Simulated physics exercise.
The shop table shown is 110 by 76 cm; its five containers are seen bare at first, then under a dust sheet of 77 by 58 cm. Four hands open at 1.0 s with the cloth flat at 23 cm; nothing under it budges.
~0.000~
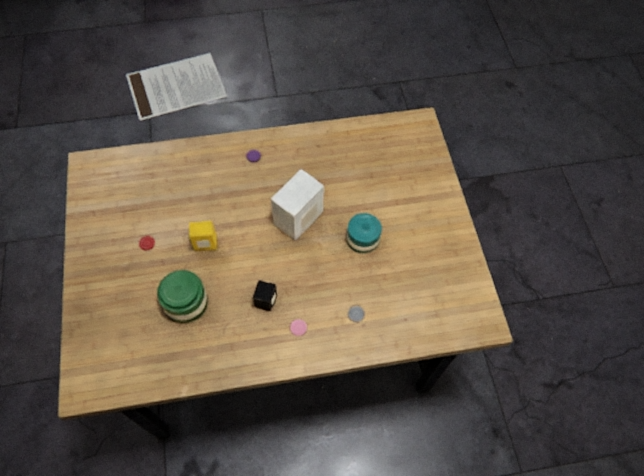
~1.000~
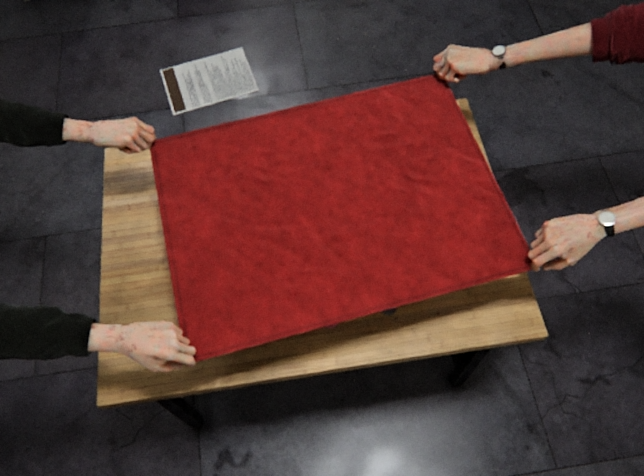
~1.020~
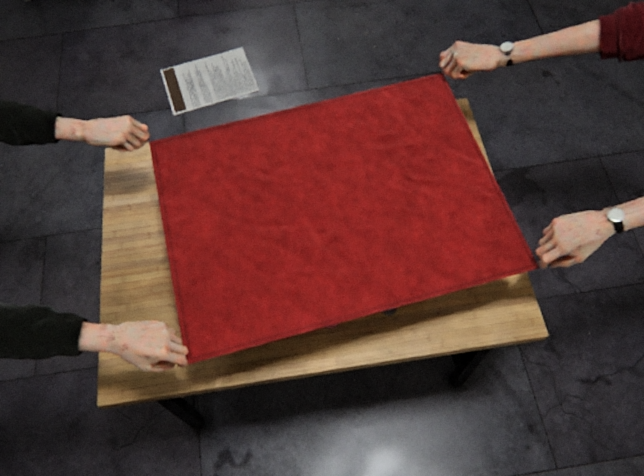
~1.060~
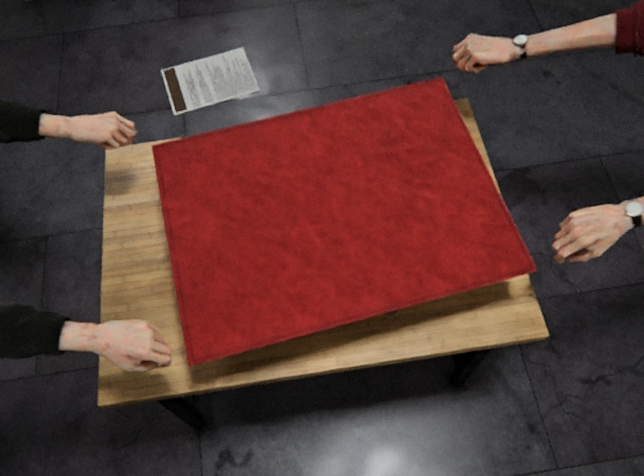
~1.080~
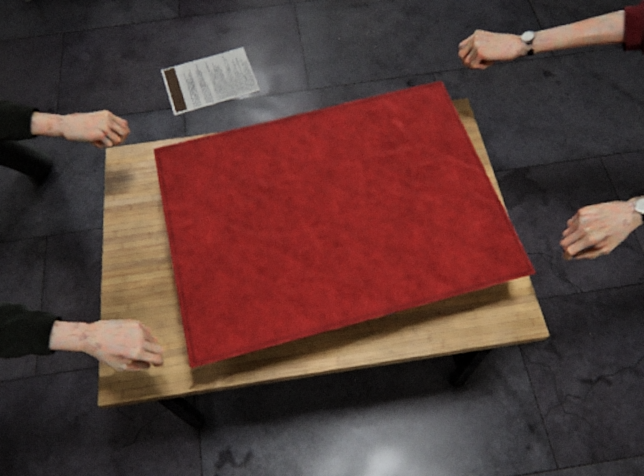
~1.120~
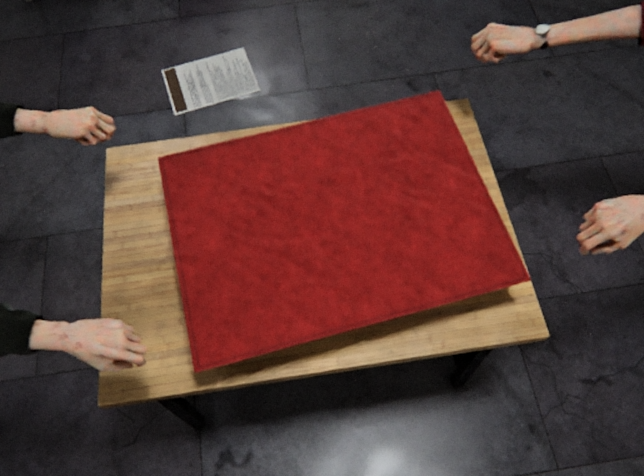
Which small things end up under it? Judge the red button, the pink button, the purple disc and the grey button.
In order: The red button remains in the open; the pink button vanishes under it; the purple disc still shows; the grey button gets covered.
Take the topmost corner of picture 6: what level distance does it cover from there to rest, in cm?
Some 12 cm.
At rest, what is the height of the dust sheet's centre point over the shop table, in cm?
About 12 cm.
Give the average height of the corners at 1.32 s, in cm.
Some 0 cm up.
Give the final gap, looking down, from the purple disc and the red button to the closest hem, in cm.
Roughly 11 cm, 2 cm.
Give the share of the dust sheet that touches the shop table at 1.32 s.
About 30 %.
By 1.3 s, 30 % of it is down, spanning 78 by 61 cm, above pink button, grey button.
By 1.5 s, 35 % of it is down, spanning 78 by 62 cm, above pink button, grey button.
By 1.7 s, 35 % of it is down, spanning 78 by 61 cm, above pink button, grey button.
By 1.9 s, 35 % of it is down, spanning 78 by 61 cm, above pink button, grey button.
By 2.7 s, 35 % of it is down, spanning 78 by 61 cm, above pink button, grey button.
